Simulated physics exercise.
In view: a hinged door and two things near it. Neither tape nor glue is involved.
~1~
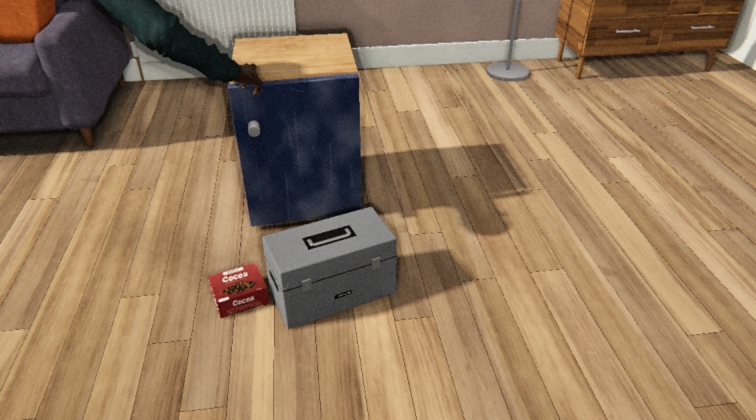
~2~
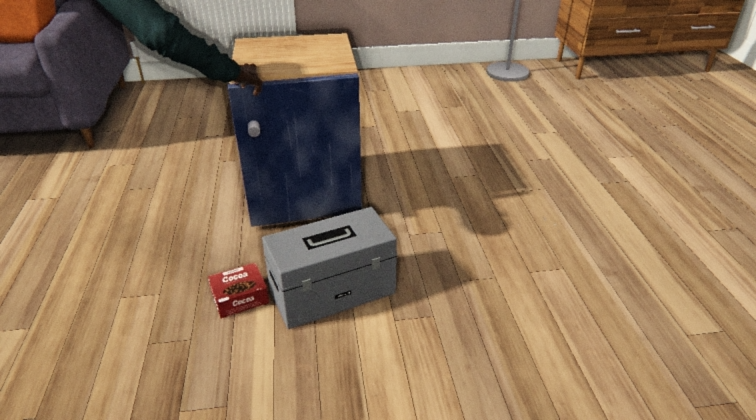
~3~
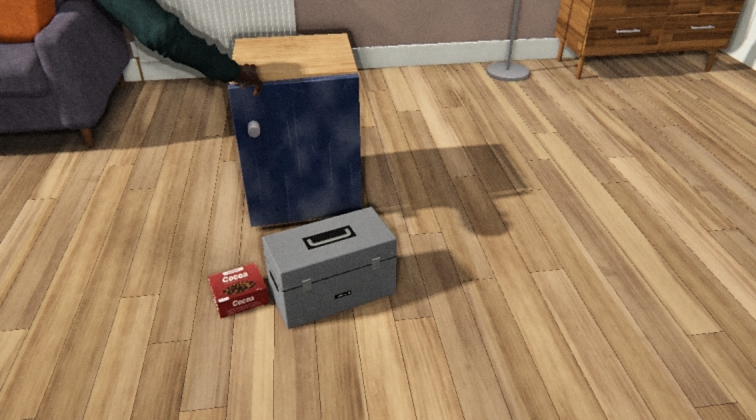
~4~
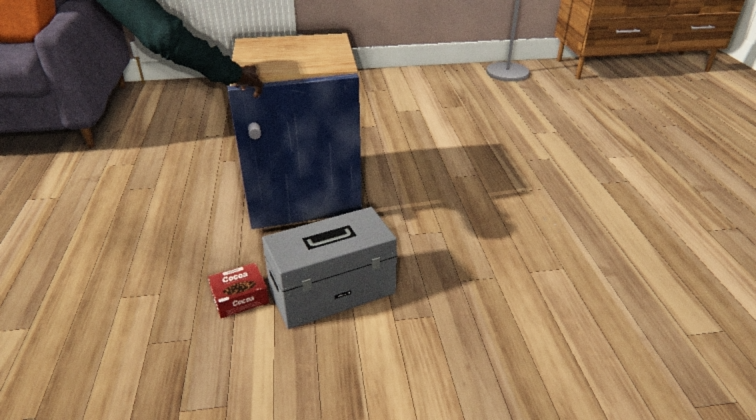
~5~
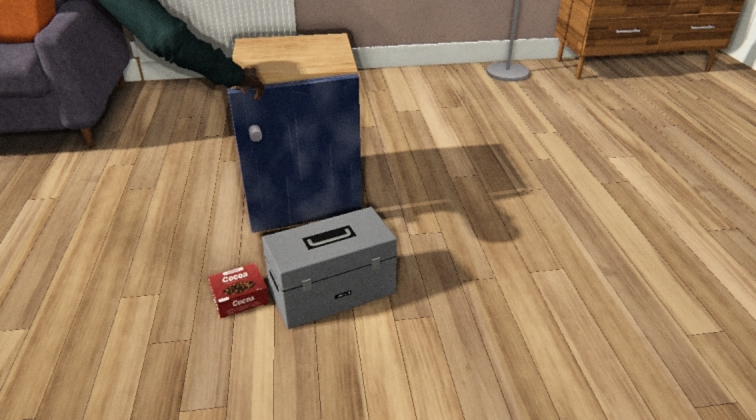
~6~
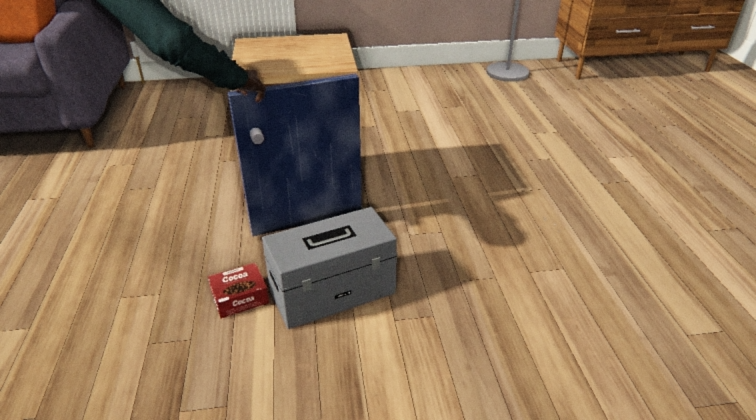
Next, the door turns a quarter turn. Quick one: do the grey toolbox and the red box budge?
Result: I expect the grey toolbox will be moved off its spot. I expect the red box will stay where it was.
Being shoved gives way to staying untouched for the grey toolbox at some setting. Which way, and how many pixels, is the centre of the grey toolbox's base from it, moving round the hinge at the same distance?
Go right by close to 100 pixels and it flips.
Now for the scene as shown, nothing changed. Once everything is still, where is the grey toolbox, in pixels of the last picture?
(373, 293).
Then, 1.34 s after the last picture, door 63° open; grey toolbox moved a little near (344, 275); red box at rest near (239, 290).
At rest, the grey toolbox gets knocked, near (373, 293); the red box escapes contact, near (239, 290).
